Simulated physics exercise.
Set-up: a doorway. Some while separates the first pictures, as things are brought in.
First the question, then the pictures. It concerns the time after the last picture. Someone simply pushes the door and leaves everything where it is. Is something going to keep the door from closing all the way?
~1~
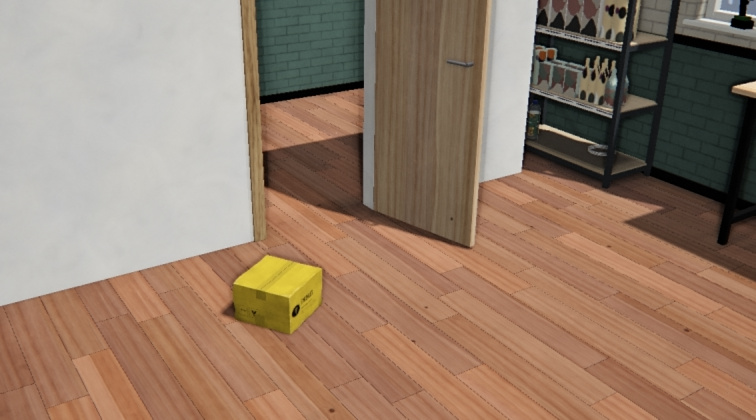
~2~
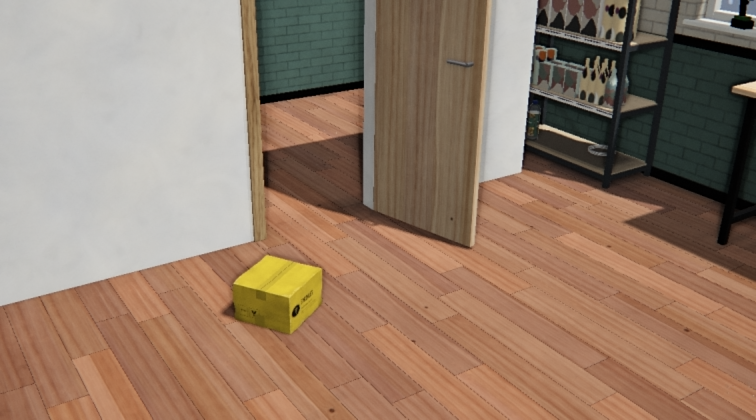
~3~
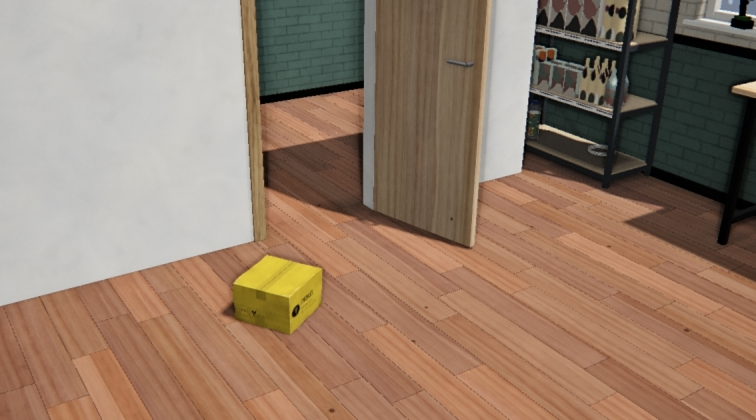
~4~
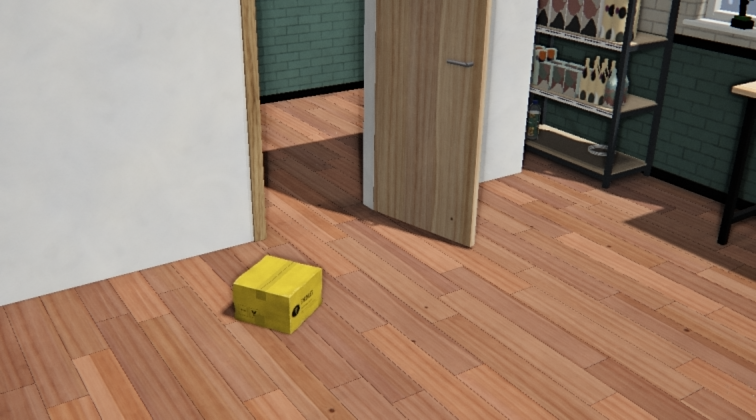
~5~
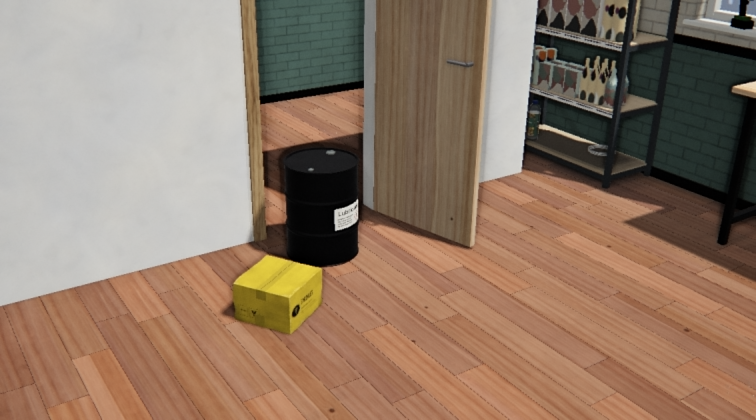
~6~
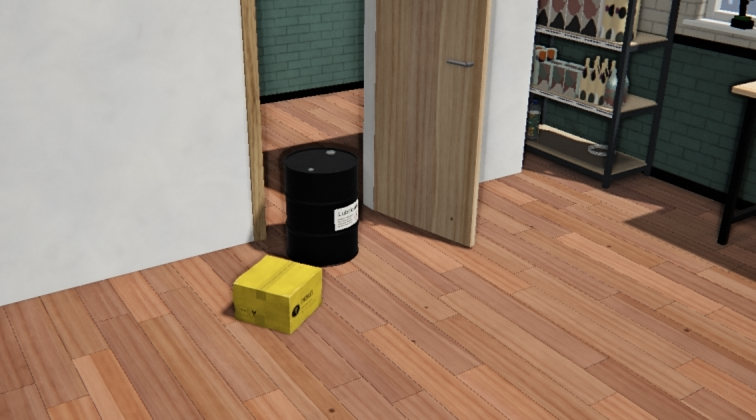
Yes, it gets held up.
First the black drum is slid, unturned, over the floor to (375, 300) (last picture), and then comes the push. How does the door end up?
Then it swings home.
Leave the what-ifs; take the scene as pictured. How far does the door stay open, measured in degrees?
It stays open at around 45°.
Then, 0.50 s on from there, door at 88°.
Then, 0.90 s on from there, door at 62°.
Then, 1.20 s on from there, door at 46°; black drum shifted a little near (316, 206).
In the end, door at 43°; both unmoved. At the end, from the last picture's camera, black drum near (312, 205).
